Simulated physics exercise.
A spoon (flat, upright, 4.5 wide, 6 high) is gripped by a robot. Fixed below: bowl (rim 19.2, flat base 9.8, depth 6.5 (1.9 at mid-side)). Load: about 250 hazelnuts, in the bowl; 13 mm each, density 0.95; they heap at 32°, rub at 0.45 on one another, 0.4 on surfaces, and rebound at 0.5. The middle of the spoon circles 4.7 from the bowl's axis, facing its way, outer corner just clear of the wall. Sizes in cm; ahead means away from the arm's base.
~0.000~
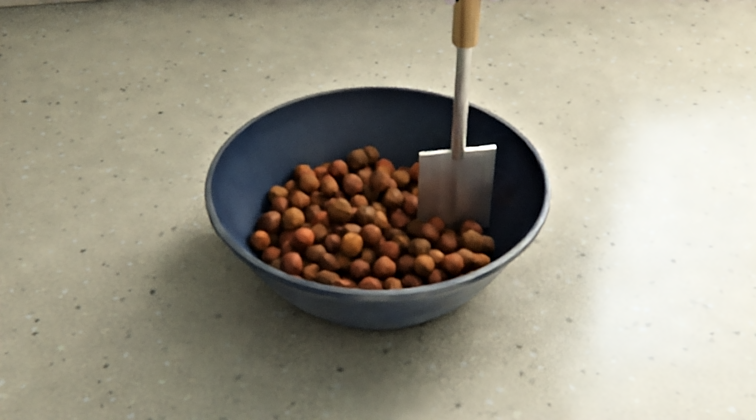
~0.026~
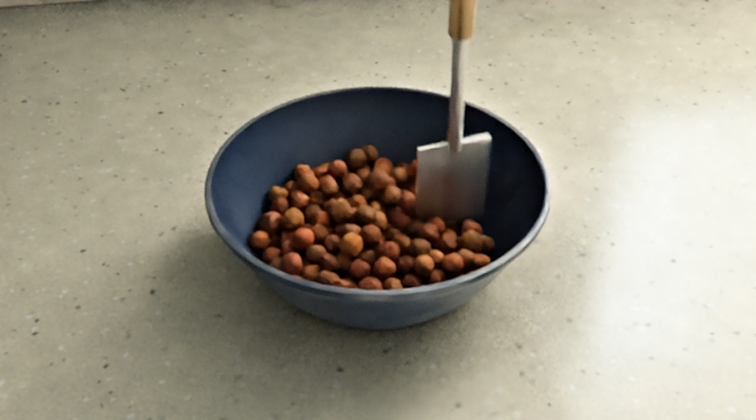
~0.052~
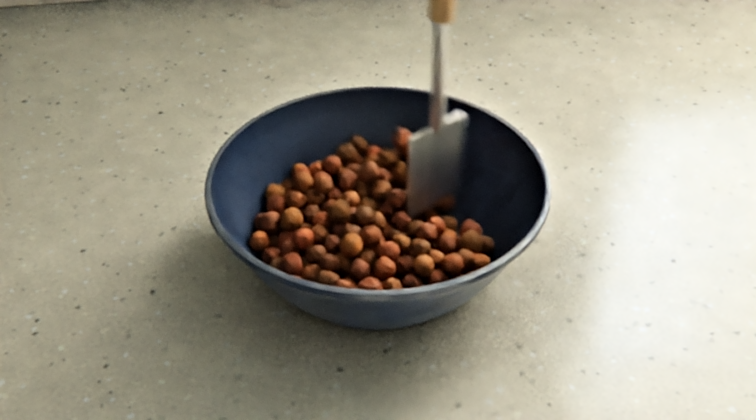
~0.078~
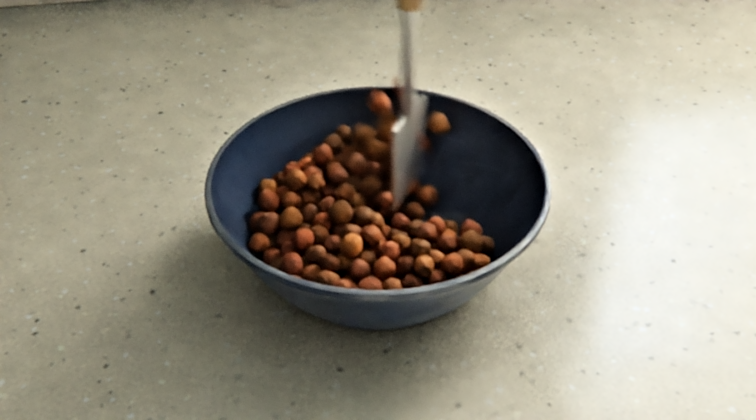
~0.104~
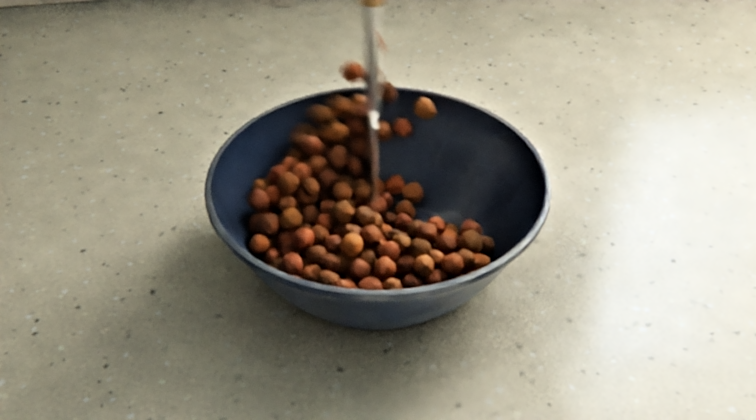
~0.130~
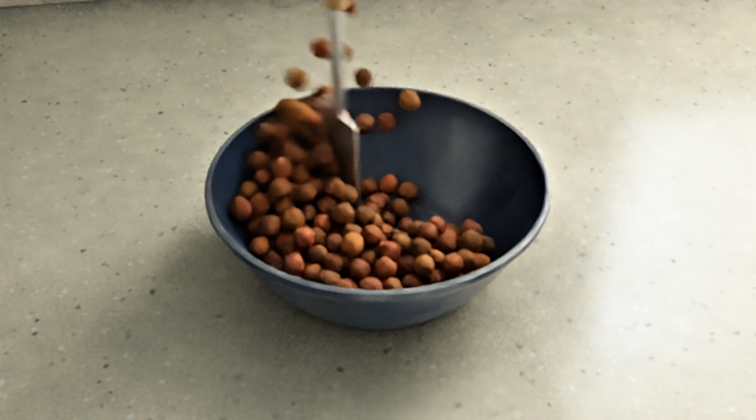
A blue bowl of brown nuts on a speckled countertop, a flat metal spatula sweeping leftward, piling them up and tossing several upward.
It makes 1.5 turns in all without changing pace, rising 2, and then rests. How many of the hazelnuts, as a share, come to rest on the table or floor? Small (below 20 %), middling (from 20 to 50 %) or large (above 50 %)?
Answer: Middling; from 20 to 50 % of the hazelnuts finish on the table or floor.
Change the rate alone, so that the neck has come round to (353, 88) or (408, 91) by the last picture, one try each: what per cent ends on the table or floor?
Some 30 and 10 per cent.
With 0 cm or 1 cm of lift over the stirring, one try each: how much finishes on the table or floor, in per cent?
About 45 and 45 per cent.
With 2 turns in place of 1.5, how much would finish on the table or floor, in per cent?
It would be near 40 per cent.
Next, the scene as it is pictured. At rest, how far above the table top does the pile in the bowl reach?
Some 5.0 cm.
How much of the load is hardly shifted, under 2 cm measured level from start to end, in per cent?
Roughly 5 per cent.
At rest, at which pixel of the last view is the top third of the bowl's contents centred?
Around (331, 209).
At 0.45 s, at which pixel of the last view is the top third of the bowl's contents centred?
Around (371, 161).
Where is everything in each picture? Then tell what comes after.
The first picture shows the spoon neck at (459, 128), 0° round; upper third of the load around (360, 222), from x 260 to 485, top at y 155; 250 in the bowl.
The second picture shows the spoon neck at (456, 120), 9° round; upper third of the load around (366, 220), from x 260 to 485, top at y 155.
The third picture shows the spoon neck at (438, 103), 32° round; upper third of the load around (366, 210), from x 260 to 485, top at y 140.
The fourth picture shows the spoon neck at (408, 91), 58° round; upper third of the load around (352, 188), from x 260 to 485, top at y 90.
The fifth picture shows the spoon neck at (372, 86), 85° round; upper third of the load around (333, 182), from x 260 to 485, top at y 40; 249 in the bowl, 1 in flight or on the tool.
The sixth picture shows the spoon neck at (338, 90), 111° round; upper third of the load around (310, 175), from x 240 to 485, top at y 5; 248 in the bowl, 2 in flight or on the tool.
After 0.29 s, 274° round, highest piece 13 above the table; 207 in the bowl, 8 on the table or floor, 35 in flight or on the tool.
After 0.45 s, 78° round, highest piece 10 above the table; 172 in the bowl, 61 on the table or floor, 17 in flight or on the tool.
After 0.74 s, 180° round, highest piece 5 above the table; 163 in the bowl, 87 on the table or floor.
After 1.44 s, 180° round, highest piece 5 above the table; 163 in the bowl, 87 on the table or floor.
In the end, 163 in the bowl, 87 on the table or floor. That is 35 % on the table or floor.
